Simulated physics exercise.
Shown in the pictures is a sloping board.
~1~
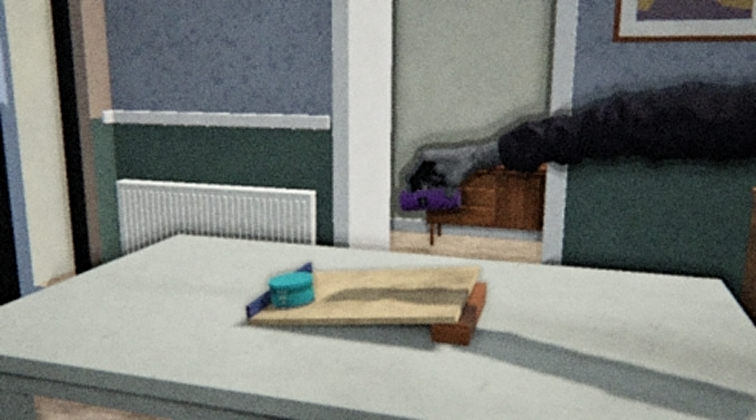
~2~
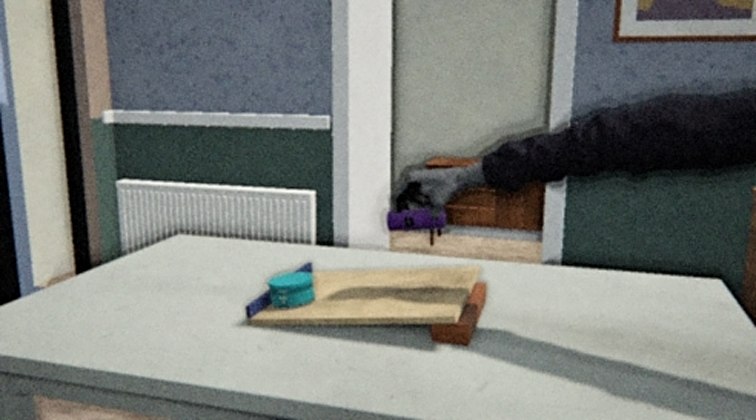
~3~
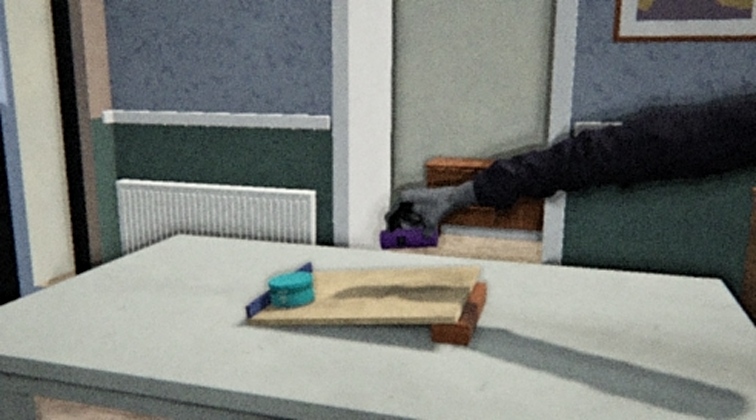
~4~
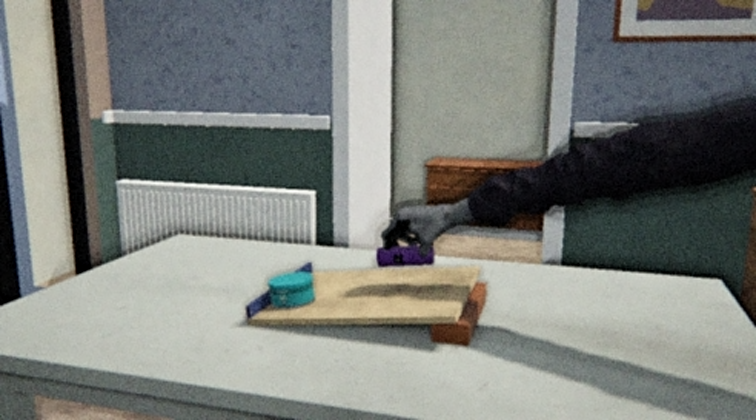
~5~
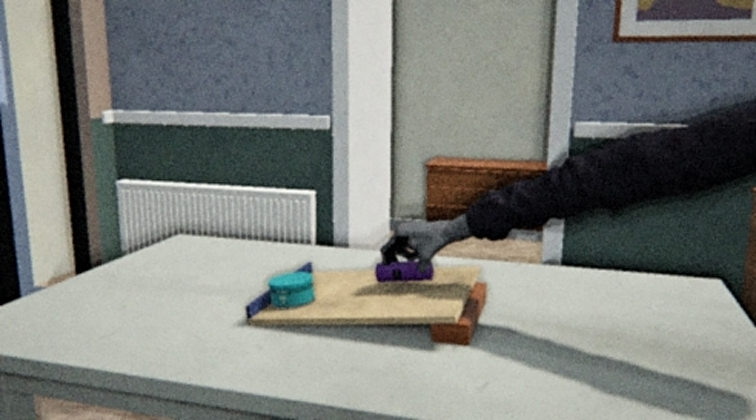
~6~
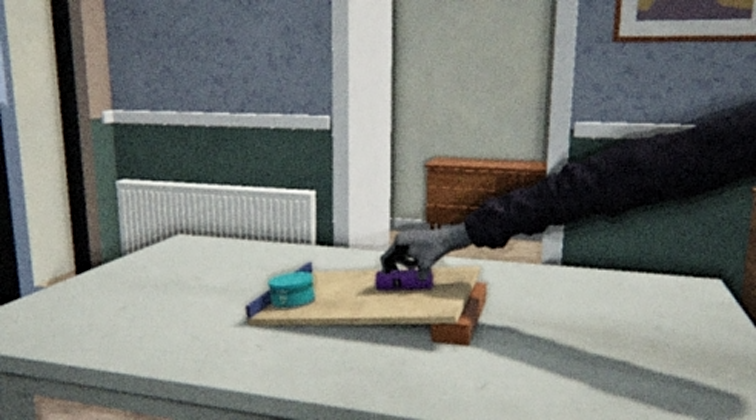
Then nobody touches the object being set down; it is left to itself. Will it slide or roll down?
The object will stand its ground.
Then, 0.30 s on from there, no change.
Then, 0.70 s on from there, purple shaker resting near (404, 280).
In the end, both unmoved. At the end, from the last picture's camera, purple shaker near (404, 280). The purple shaker stays where it is put.
